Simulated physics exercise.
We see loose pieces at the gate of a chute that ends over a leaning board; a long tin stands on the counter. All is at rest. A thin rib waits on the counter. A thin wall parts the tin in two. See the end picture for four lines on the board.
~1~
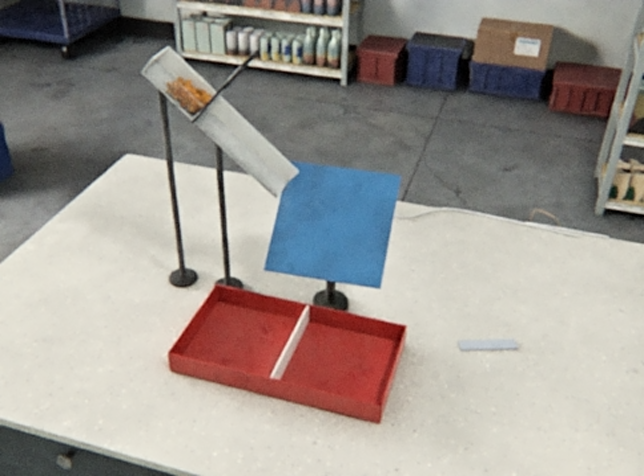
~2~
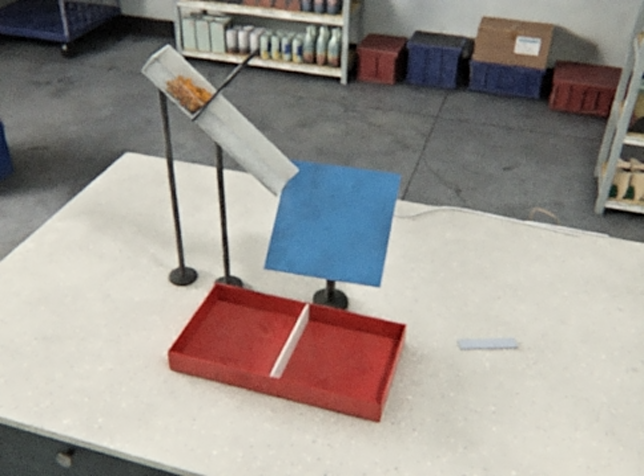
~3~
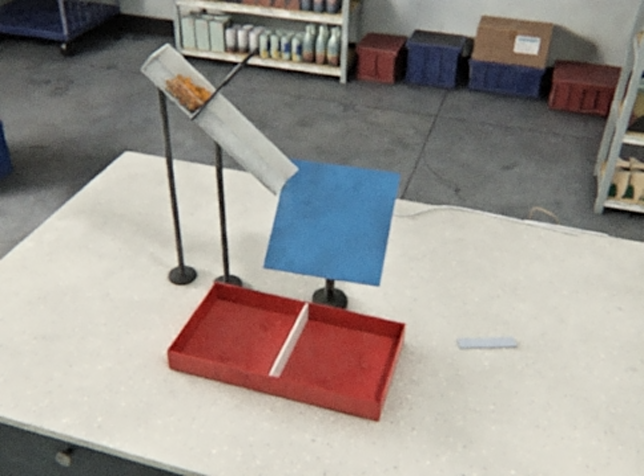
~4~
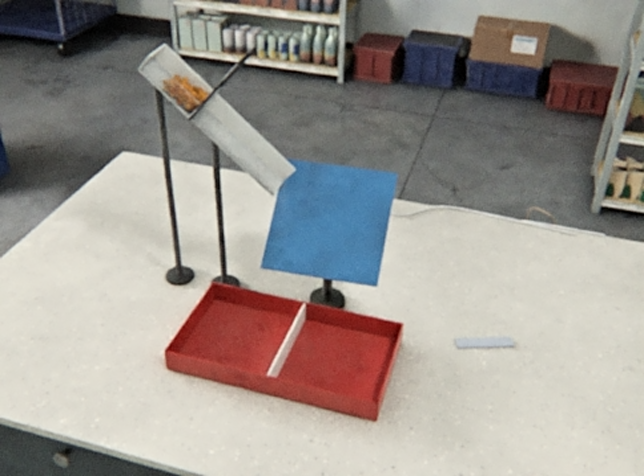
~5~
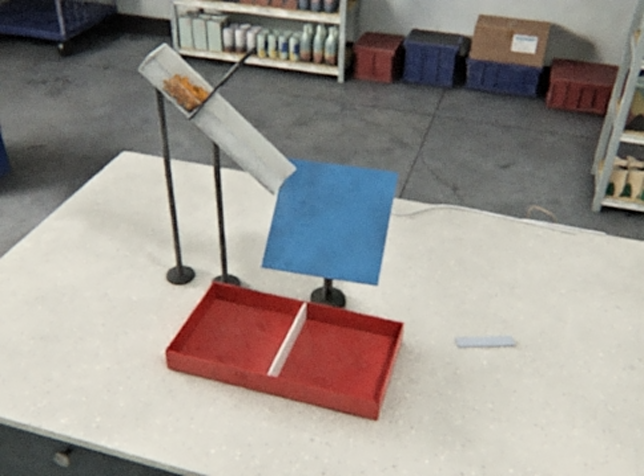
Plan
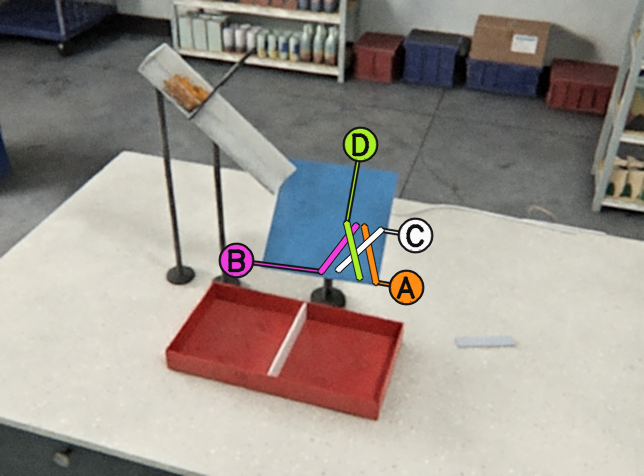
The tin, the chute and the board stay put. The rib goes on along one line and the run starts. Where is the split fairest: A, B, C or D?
Take B.
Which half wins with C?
Right.
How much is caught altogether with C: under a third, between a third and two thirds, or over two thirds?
Over two thirds.
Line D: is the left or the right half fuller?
The right half.
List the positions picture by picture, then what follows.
Load behind the gate (195, 98), roasted chickpeas; lip of the chute (281, 191), sloping fairly steeply, in the first frame.
Middle of the board (333, 221), tilted fairly steeply; middle of its low edge (321, 278); of its high edge (344, 167), in the second frame.
Front corners of the tin (167, 351) and (380, 403); front end of its middle wall (270, 376), in the third frame.
Middle of the load (191, 96); lip (278, 189), in the fourth frame.
Middle of the load (192, 95); lip (279, 188), in the fifth frame.
On the marked copy, line A from (364, 226) to (375, 282); line B from (356, 225) to (321, 271); line C from (381, 230) to (338, 269); line D from (346, 223) to (359, 277).
With A, of what is caught, just a few in the left half, almost all in the right.
With B, of what is caught, roughly half in the left half, roughly half in the right.
With C, of what is caught, just a few in the left half, almost all in the right.
With D, of what is caught, just a few in the left half, almost all in the right.
